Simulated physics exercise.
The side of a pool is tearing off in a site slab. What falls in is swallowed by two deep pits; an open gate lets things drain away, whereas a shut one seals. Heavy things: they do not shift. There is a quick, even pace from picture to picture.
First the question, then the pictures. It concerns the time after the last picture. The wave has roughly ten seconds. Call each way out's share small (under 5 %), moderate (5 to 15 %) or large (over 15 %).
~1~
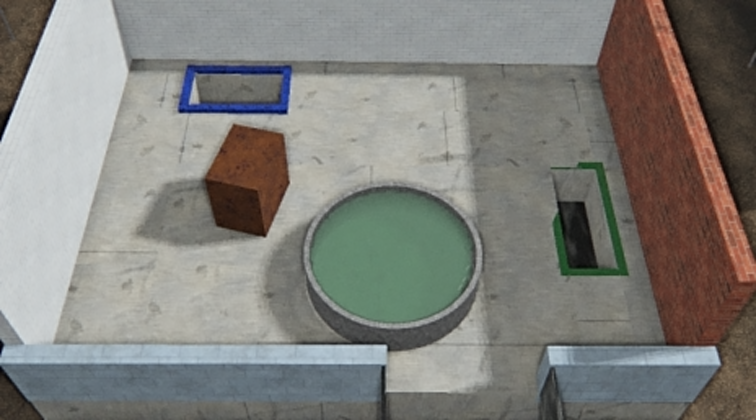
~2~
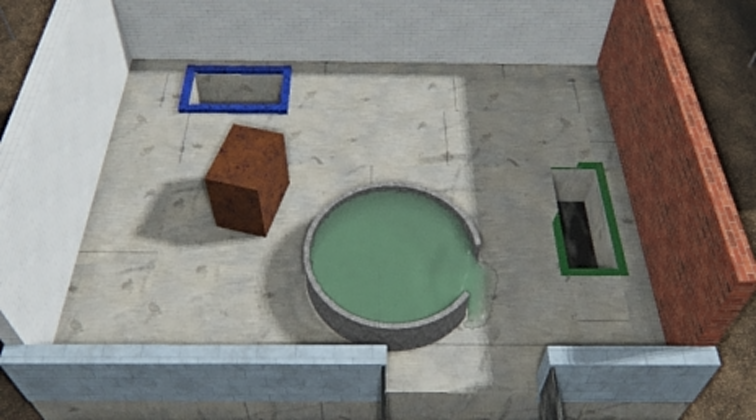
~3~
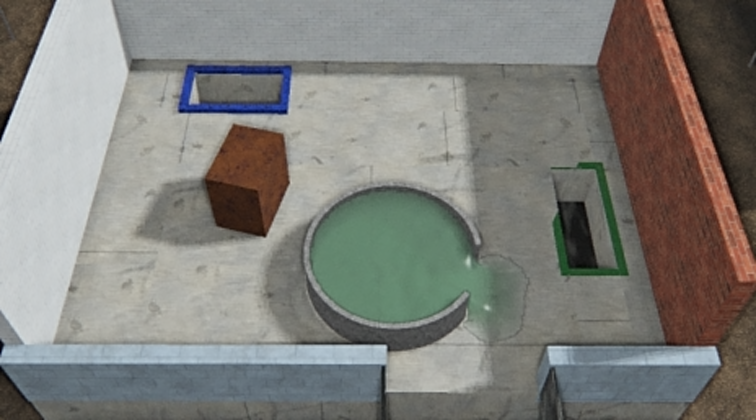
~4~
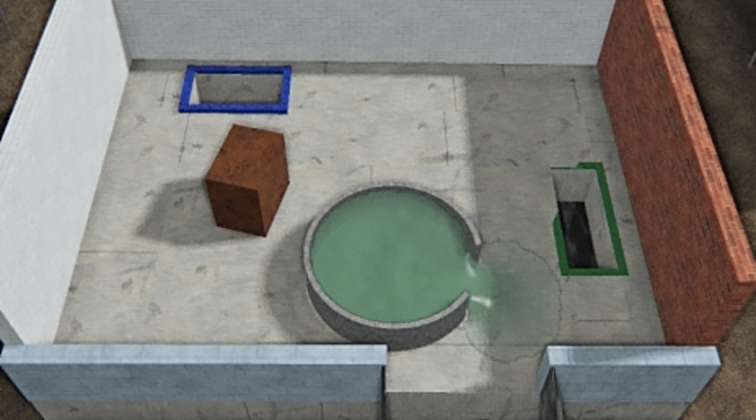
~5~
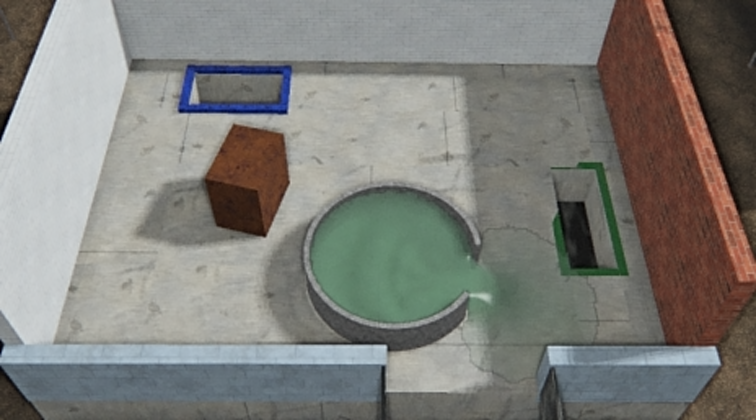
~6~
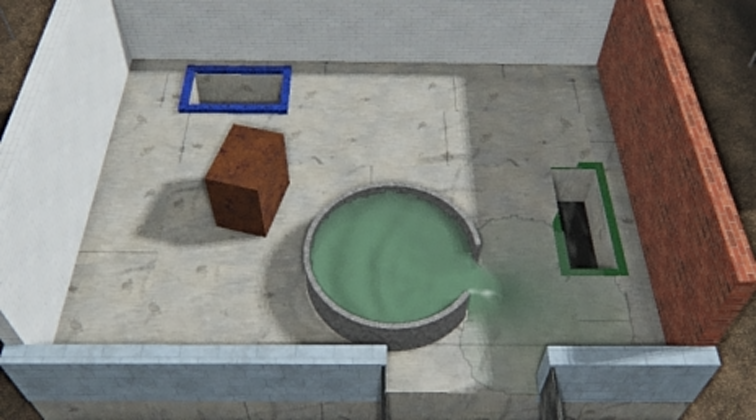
The gate's share is moderate. The blue pit's share is small. The green pit's share is large.
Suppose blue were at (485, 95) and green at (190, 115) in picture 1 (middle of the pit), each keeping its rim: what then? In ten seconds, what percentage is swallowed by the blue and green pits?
Roughly: Blue pit 2 %, green pit 0 %.
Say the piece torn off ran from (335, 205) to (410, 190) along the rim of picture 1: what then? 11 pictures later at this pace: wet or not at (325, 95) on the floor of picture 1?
Lab note: Point recorded as inundated.
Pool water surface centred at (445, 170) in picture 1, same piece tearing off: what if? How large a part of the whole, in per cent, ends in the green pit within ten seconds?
Within ten seconds, 75 percent of the total ends up in the green pit.
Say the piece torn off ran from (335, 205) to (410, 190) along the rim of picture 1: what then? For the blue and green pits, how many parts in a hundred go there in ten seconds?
Lab note - share by pit: Blue 4 %, green 14 %.
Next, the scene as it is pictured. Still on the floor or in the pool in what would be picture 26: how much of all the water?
Near 82 percent, give or take.
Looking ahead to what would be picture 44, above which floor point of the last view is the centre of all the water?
About (479, 277).
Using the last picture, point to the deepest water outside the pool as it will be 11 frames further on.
Close to (663, 376), I'd say.
A moment on, water covers 10 % of the floor; the gate 1 %, the blue pit 0 %, the green pit 2 %.
Next, water covers 10 % of the floor; the gate 2 %, the blue pit 0 %, the green pit 5 %.
Then, water covers 15 % of the floor; the gate 3 %, the blue pit 0 %, the green pit 16 %.
Later, water covers 20 % of the floor; the gate 6 %, the blue pit 0 %, the green pit 33 %.
In the end, water covers 20 % of the floor; the gate 10 %, the blue pit 0 %, the green pit 49 %.
